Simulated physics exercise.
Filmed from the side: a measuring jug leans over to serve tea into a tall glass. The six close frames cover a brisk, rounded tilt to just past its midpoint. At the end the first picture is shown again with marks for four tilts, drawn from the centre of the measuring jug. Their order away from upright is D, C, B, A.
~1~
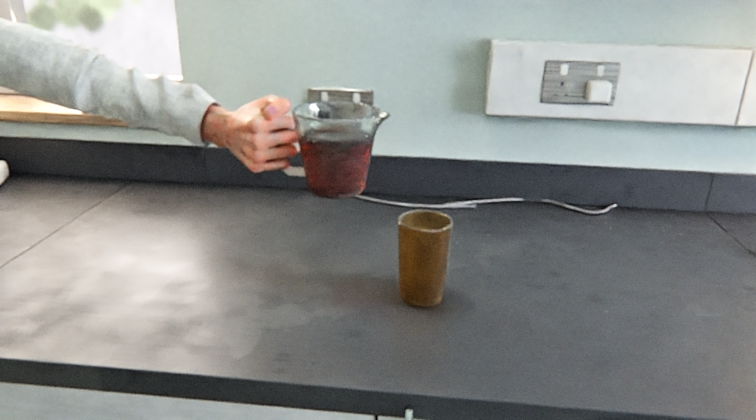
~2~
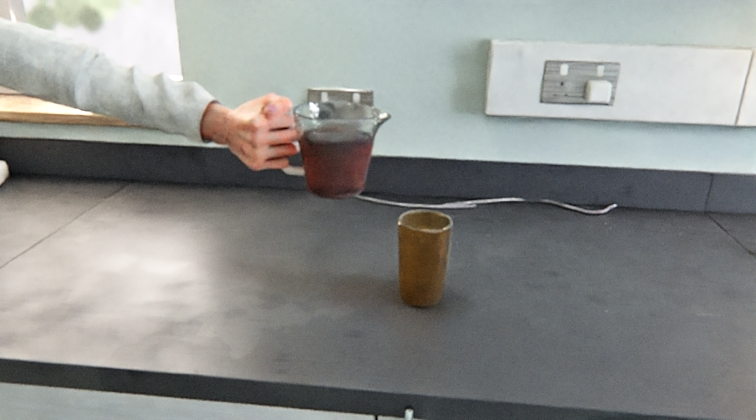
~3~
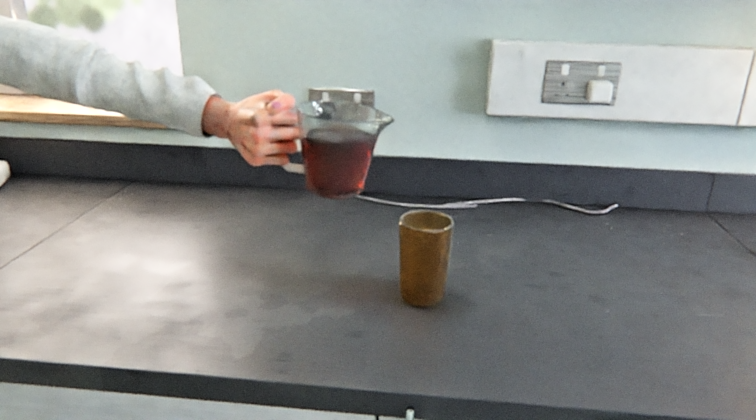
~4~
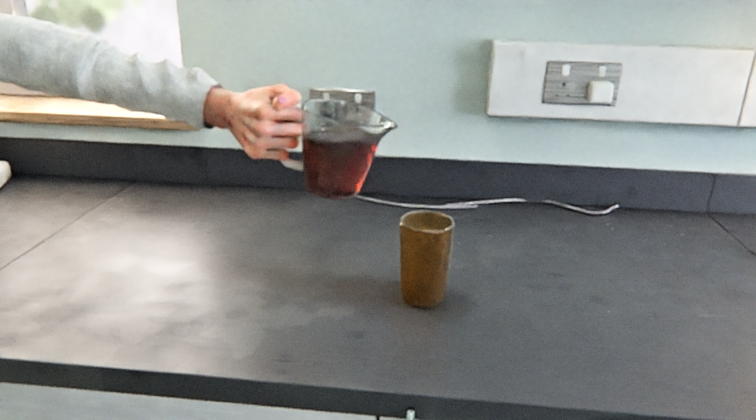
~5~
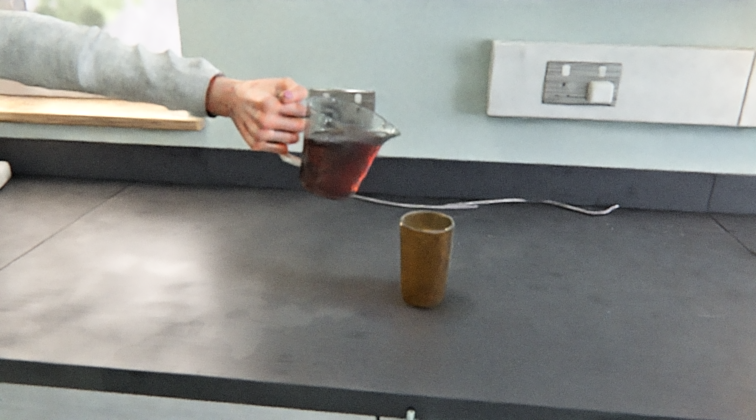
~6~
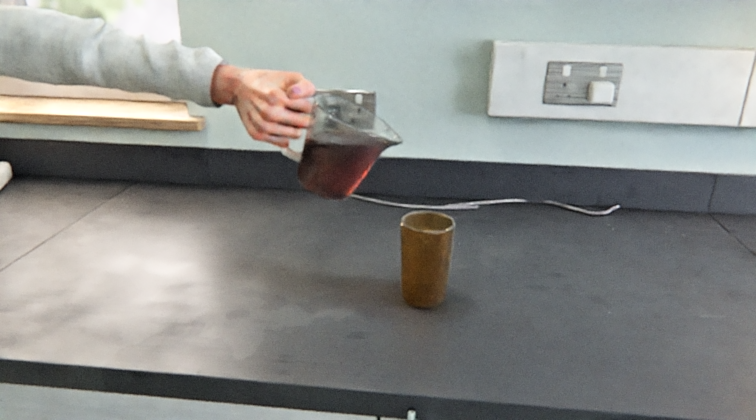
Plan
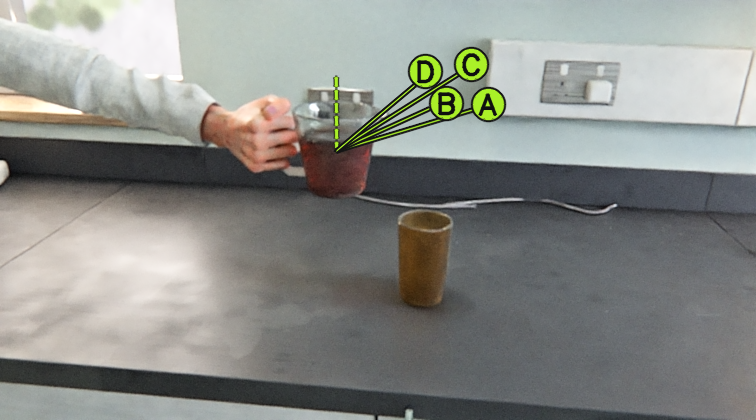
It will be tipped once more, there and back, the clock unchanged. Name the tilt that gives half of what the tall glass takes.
Use line C.
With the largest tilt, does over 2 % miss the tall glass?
No, it does not.
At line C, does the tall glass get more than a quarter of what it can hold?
Yes.
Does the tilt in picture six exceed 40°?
No.
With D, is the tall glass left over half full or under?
Under half.
On the marked copy, A at (472, 109); B at (429, 108); C at (457, 74); D at (414, 85).
For line A, the tall glass ends with about 84 % of what it can hold.
For line B, the tall glass ends with about 66 % of what it can hold.
For line C, the tall glass ends with about 47 % of what it can hold.
For line D, the tall glass ends with about 30 % of what it can hold.
